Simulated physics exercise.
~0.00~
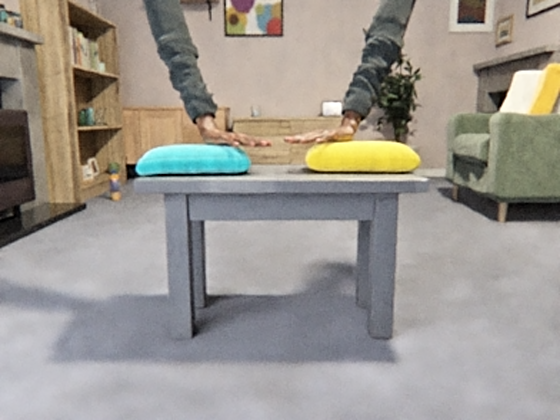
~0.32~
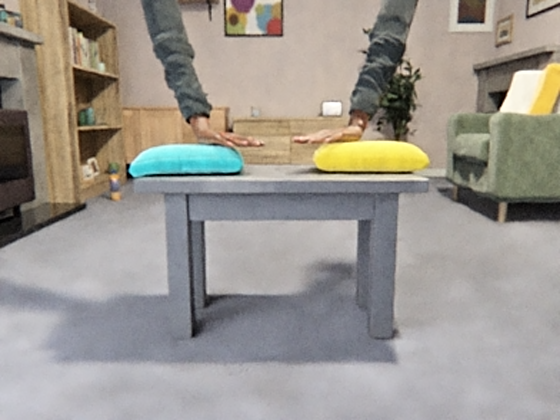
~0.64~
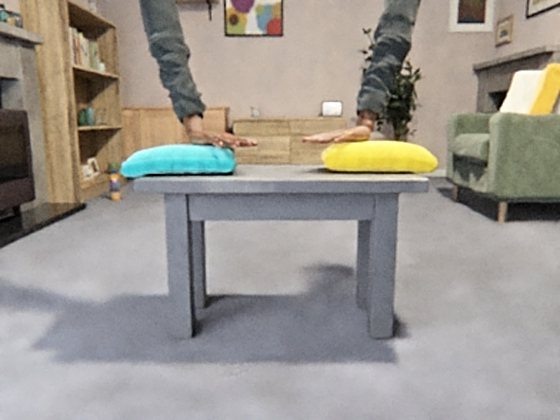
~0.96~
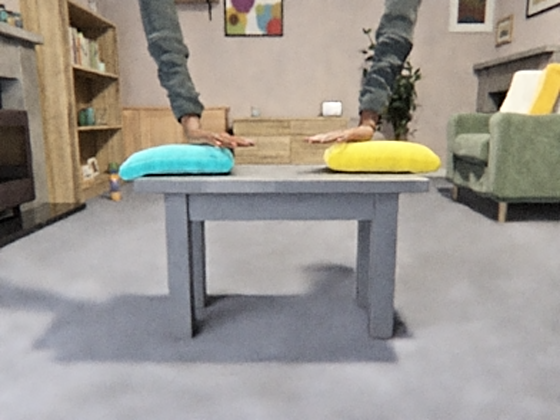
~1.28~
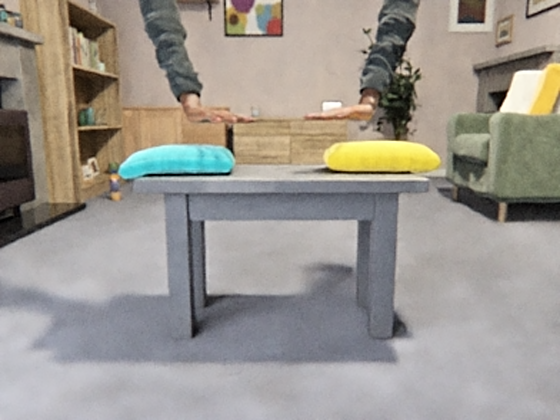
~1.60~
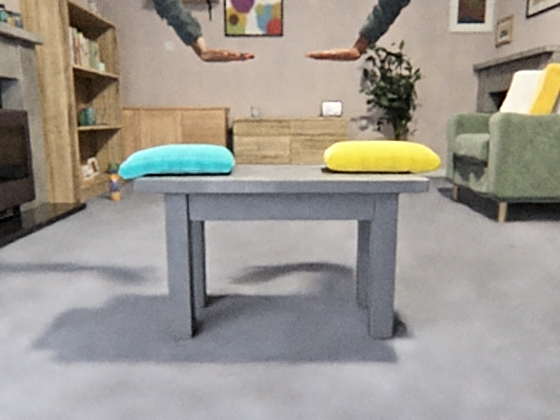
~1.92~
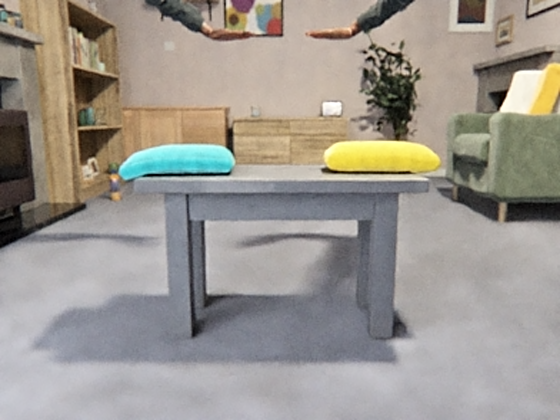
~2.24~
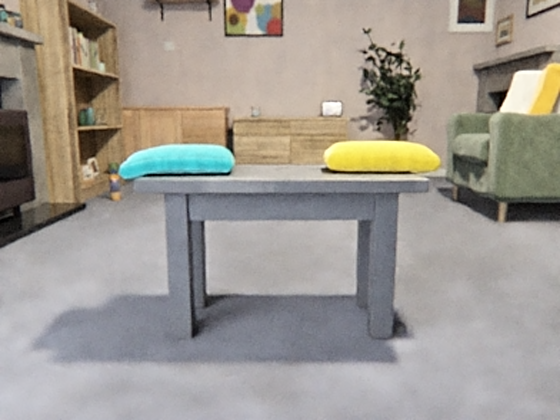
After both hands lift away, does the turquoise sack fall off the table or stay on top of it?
The turquoise sack stays on top of the table, near the left end, and the yellow sack keeps its place as well.
